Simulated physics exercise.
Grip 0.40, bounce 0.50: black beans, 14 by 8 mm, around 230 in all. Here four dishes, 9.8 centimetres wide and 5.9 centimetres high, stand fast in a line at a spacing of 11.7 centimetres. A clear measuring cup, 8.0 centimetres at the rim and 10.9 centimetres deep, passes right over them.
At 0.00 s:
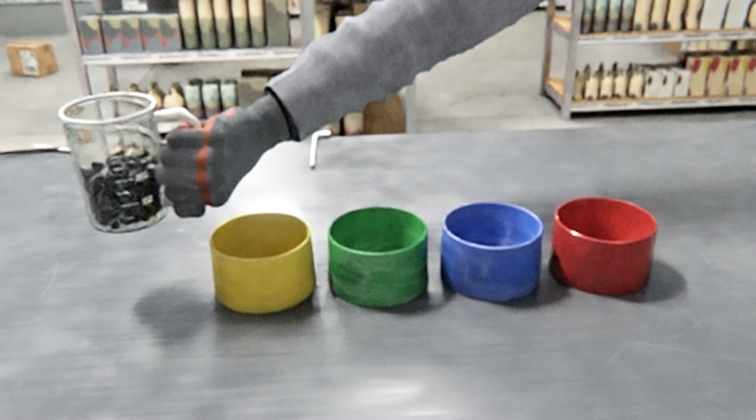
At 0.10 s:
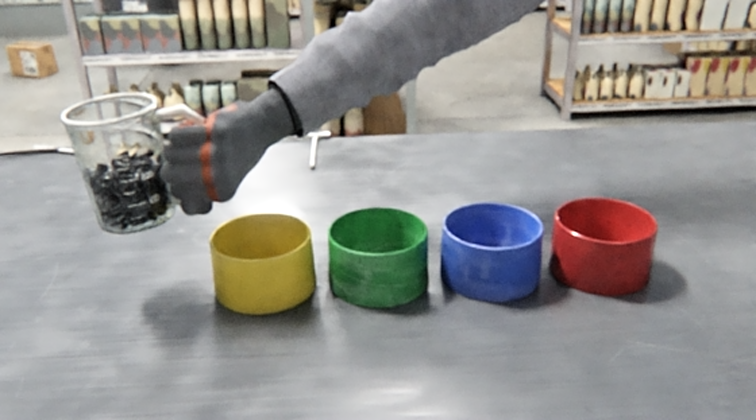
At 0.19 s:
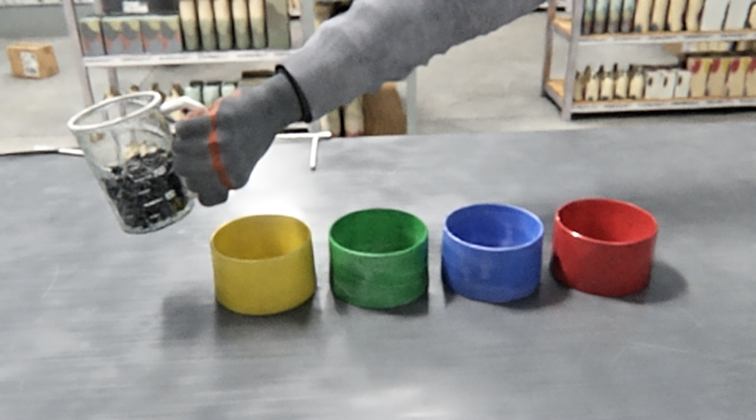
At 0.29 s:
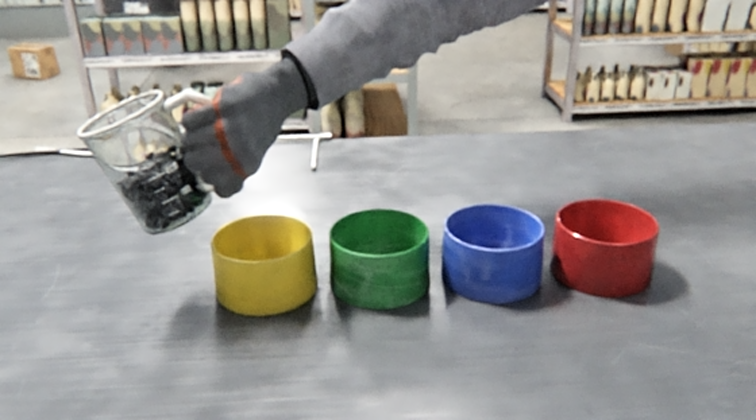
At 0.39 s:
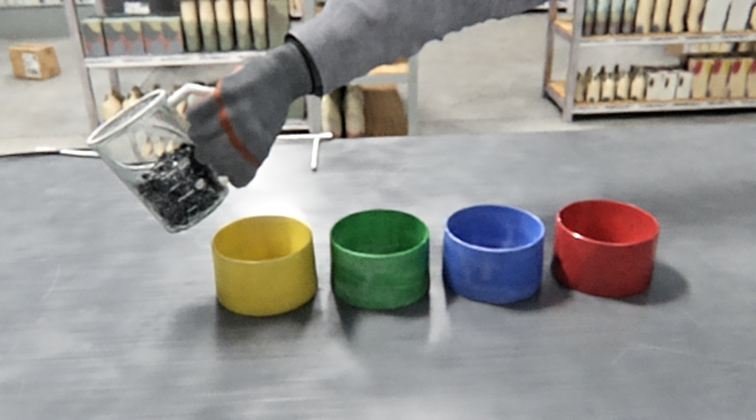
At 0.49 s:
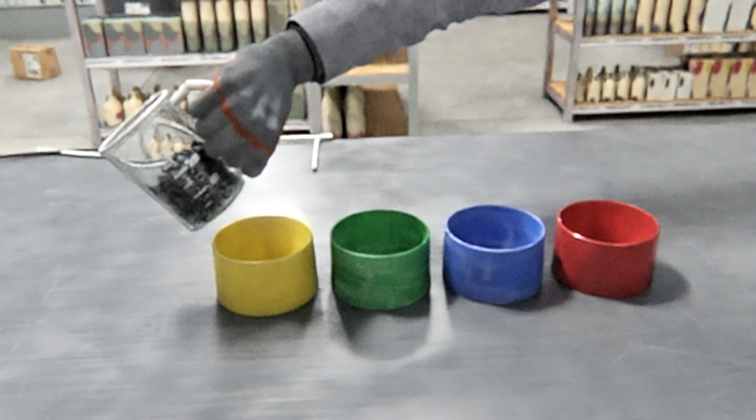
In this clip, a gloved hand holds a clear measuring cup of black beans near a row of yellow, green, blue and red dishes, moving it a short way right while steadily tilting it, its lip lowering on the left.
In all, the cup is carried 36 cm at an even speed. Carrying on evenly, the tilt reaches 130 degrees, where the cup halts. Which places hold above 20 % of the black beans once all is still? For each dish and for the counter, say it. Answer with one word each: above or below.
Red dish below, blue dish below, green dish below, yellow dish above, counter below.
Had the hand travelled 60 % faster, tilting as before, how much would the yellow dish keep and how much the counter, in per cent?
Result - yellow dish: 0; counter: 10.
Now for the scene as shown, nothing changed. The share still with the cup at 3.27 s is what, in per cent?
Estimate: Around 0 % of the load.
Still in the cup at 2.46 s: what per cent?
Around 0 percent.
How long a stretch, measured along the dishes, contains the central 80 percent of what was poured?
It spans roughly 6 centimetres along the row.
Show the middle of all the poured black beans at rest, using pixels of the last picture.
Approximately (270, 268) in the last view.
Then, at 1.67 s, tilt 130 degrees; cup holds 10 %, yellow 90 %.
Then, at 2.46 s, tilt 130 degrees; cup holds 0 %, yellow 100 %.
Then, at 3.27 s, tilt 130 degrees; cup holds 0 %, yellow 100 %.
At rest (3.6 s), red 0 %, blue 0 %, green 0 %, yellow 100 %, counter 0 %.
